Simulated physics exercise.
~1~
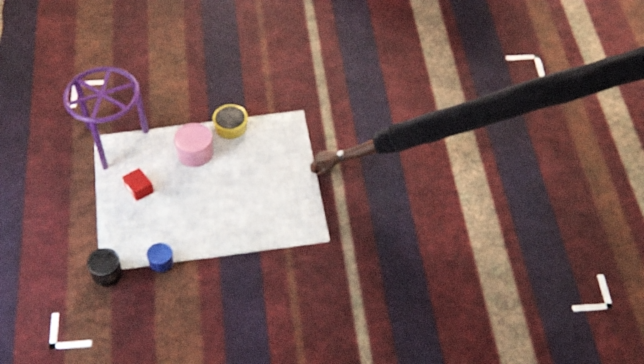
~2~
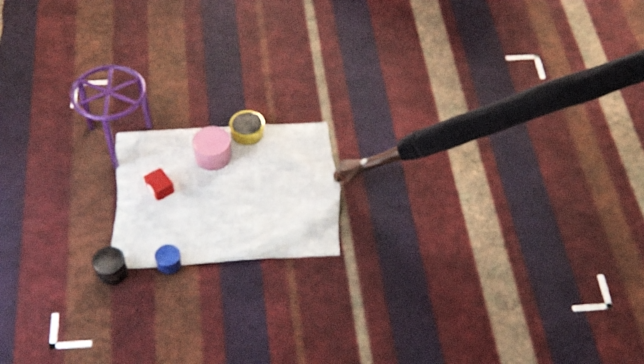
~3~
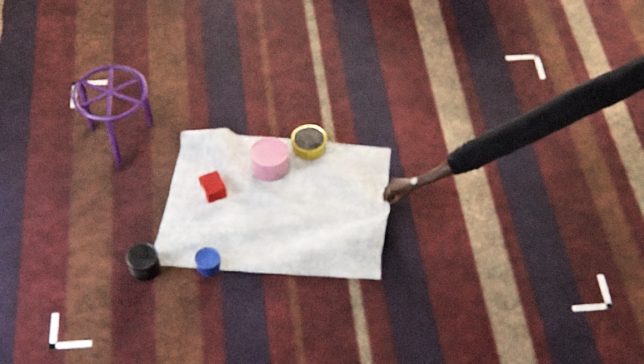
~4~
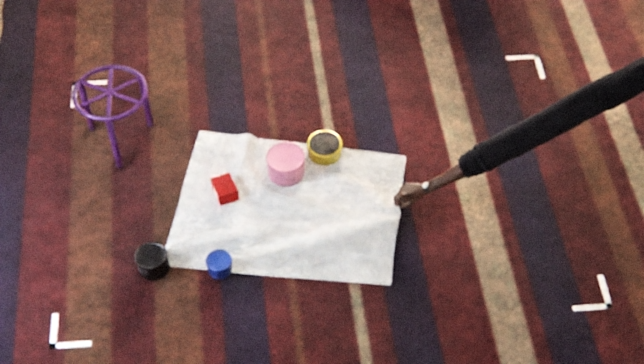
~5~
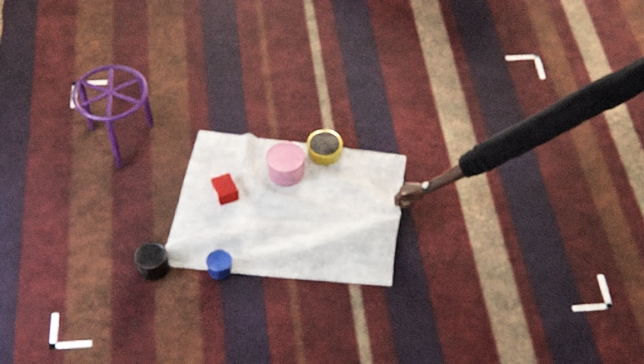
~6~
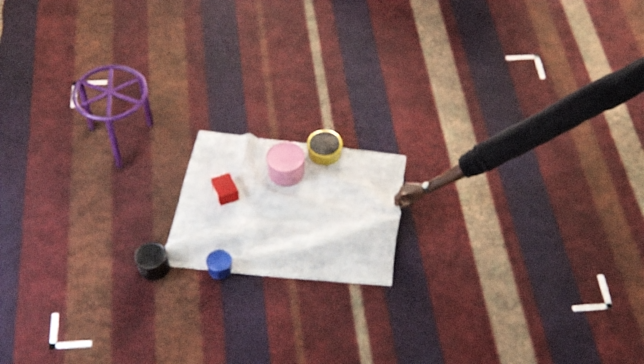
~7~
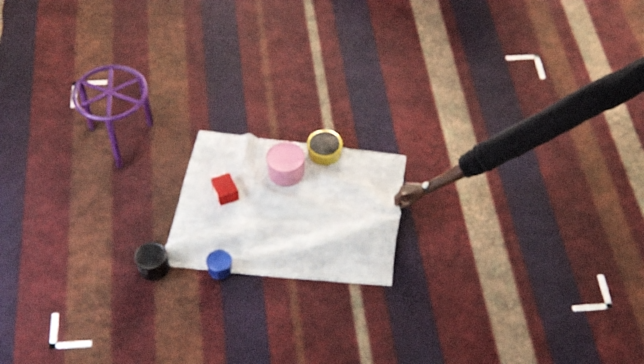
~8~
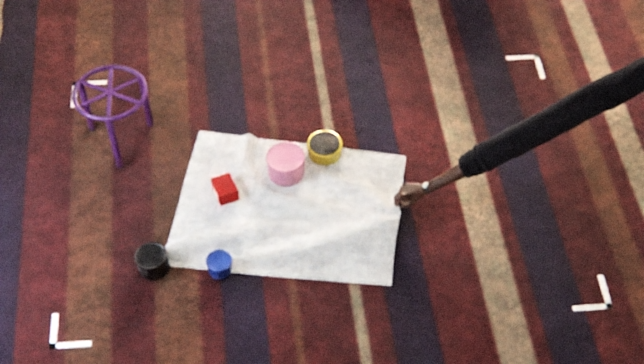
In the video, a dark pole drags a white sheet rightward across a striped carpet, carrying a pink bucket, a red box, a yellow pot and a blue bucket. A black bucket also shifts right, while a purple stool is left behind, and everything ends still.
